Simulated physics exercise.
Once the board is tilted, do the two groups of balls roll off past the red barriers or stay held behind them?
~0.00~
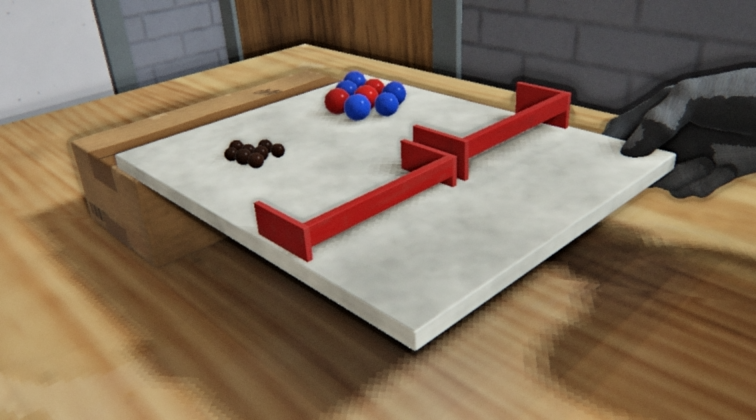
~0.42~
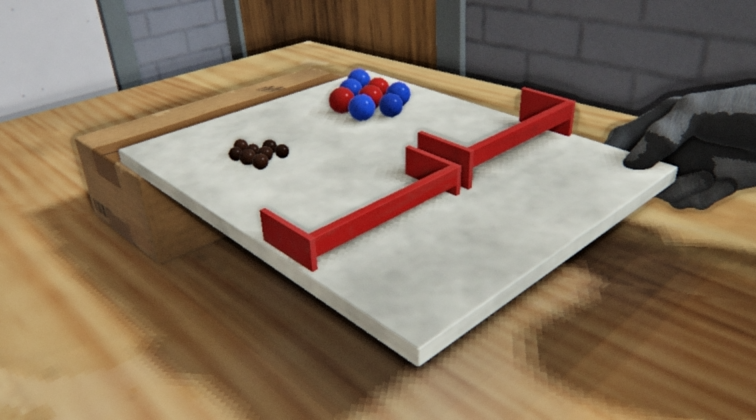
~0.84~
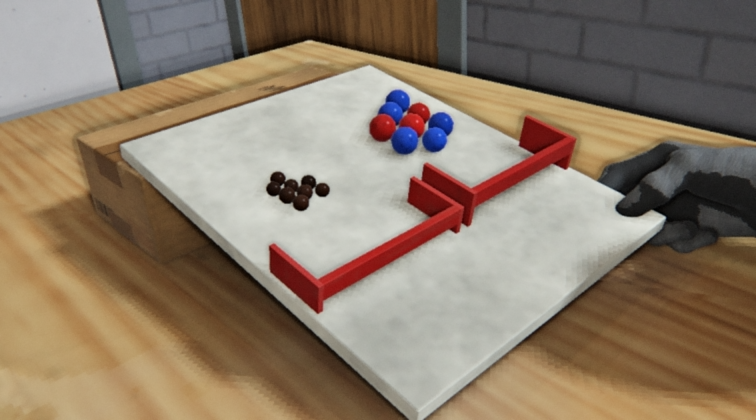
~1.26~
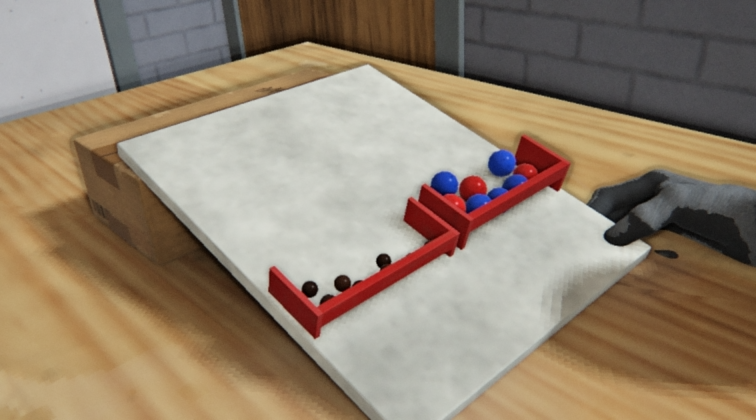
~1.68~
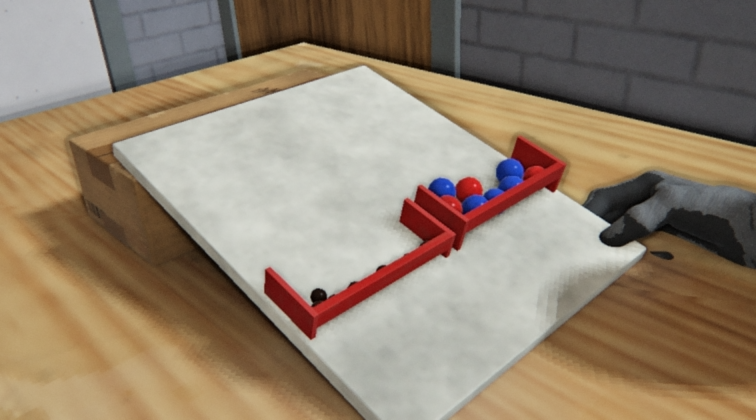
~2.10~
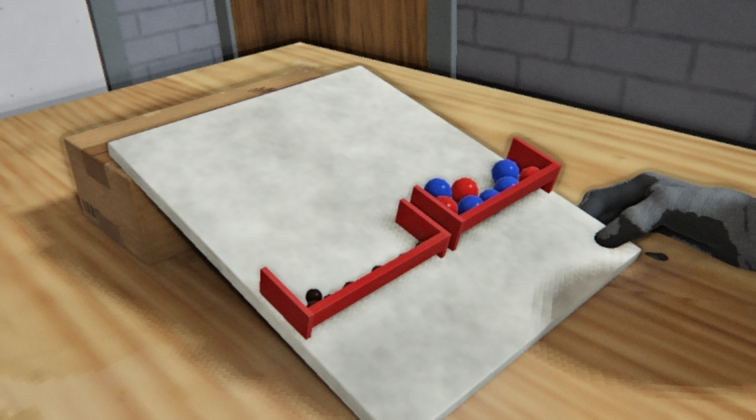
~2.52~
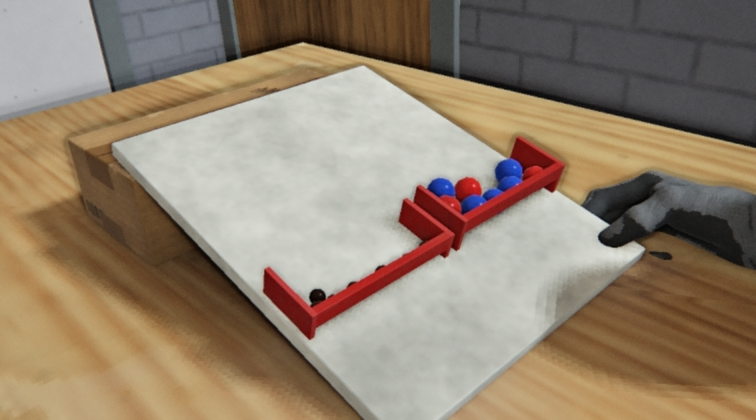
Both groups stay held behind the red barriers. The small dark balls rest against the front one, and the red and blue balls rest against the back one.
